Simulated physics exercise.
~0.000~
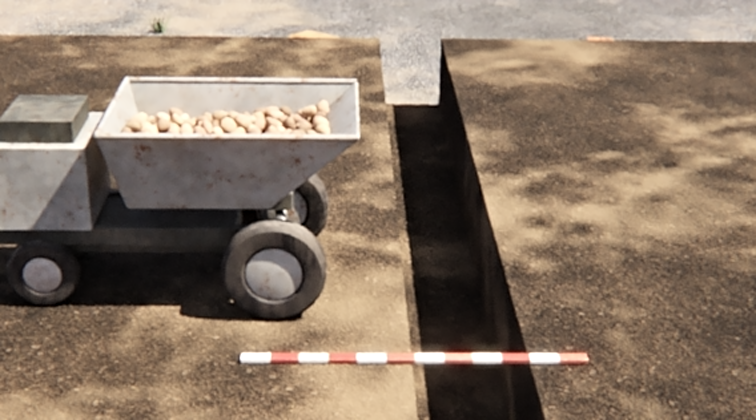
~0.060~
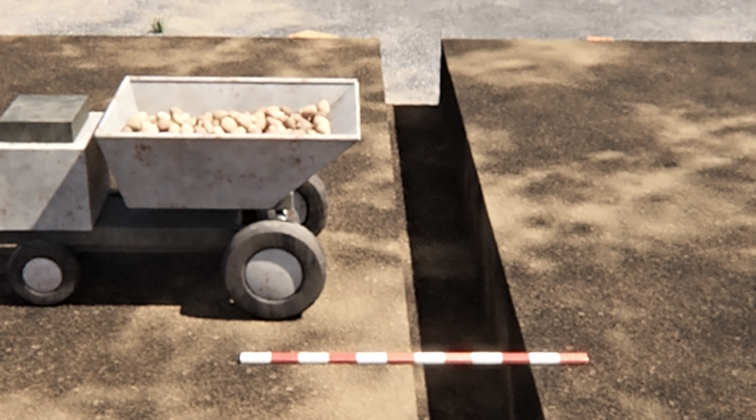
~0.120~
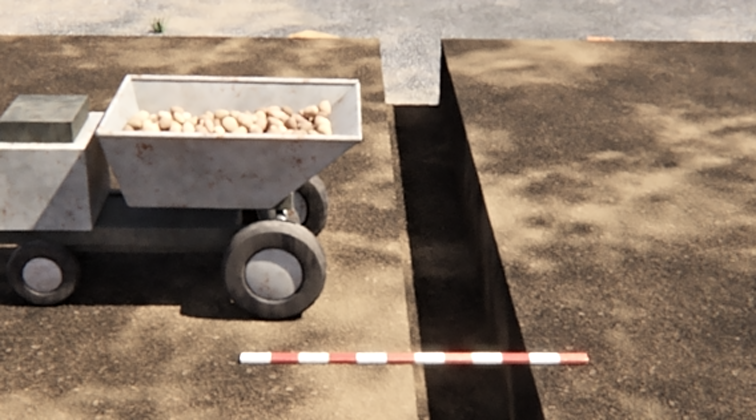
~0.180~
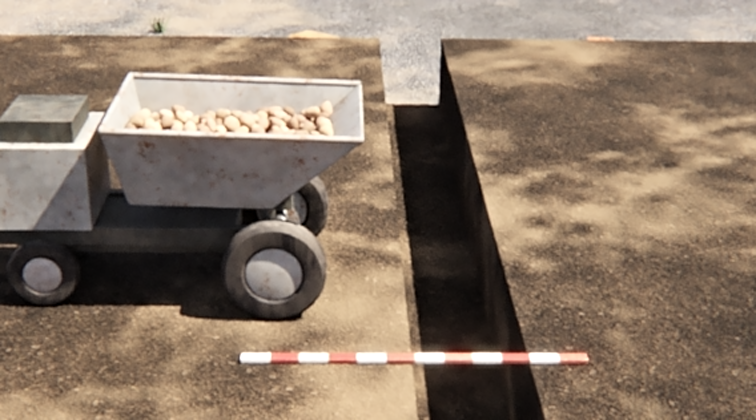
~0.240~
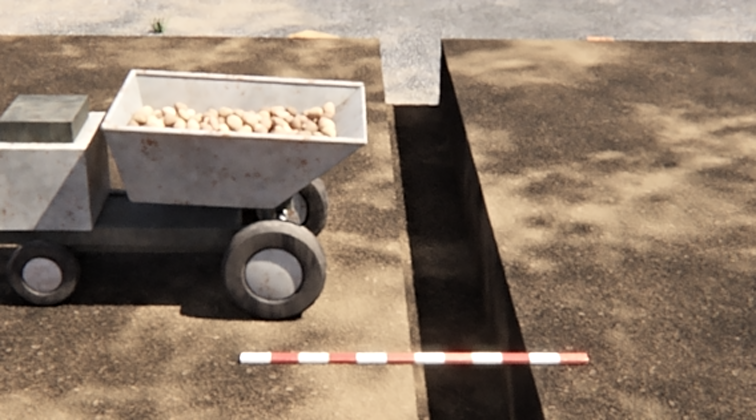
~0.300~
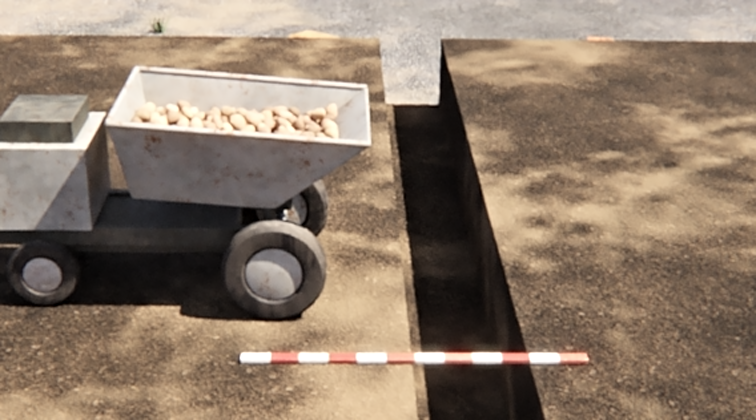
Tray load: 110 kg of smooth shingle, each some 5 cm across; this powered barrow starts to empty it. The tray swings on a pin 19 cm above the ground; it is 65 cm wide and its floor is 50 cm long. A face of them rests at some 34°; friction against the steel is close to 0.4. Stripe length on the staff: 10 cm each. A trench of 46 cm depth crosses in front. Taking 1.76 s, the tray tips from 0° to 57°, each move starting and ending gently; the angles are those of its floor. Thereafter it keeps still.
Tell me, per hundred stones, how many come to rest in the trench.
92 per hundred.
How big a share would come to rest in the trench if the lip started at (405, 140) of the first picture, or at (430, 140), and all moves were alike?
I'd say some 50 per cent and some 35 per cent.
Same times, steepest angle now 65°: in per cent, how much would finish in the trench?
In that case near 95 per cent.
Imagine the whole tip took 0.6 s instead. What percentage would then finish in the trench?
Close to 70 per cent then.
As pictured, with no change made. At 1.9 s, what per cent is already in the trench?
I'd say near 35 per cent at that time.
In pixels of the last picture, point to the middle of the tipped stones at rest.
Roughly at pixel (468, 370).
After 1.3 s the floor is at 48°; 100 % in the tray; the foremost stones are at (418, 205).
After 1.9 s the floor is at 57°; 62 % in the tray, 34 % in the trench, 3 % past the trench; the foremost stones are at (542, 288).
After 2.2 s the floor is at 57°; 33 % in the tray, 59 % in the trench, 8 % past the trench; the foremost stones are at (615, 284).
After 4.2 s the floor is at 57°; 0 % in the tray, 92 % in the trench, 8 % past the trench; the foremost stones are at (652, 288).
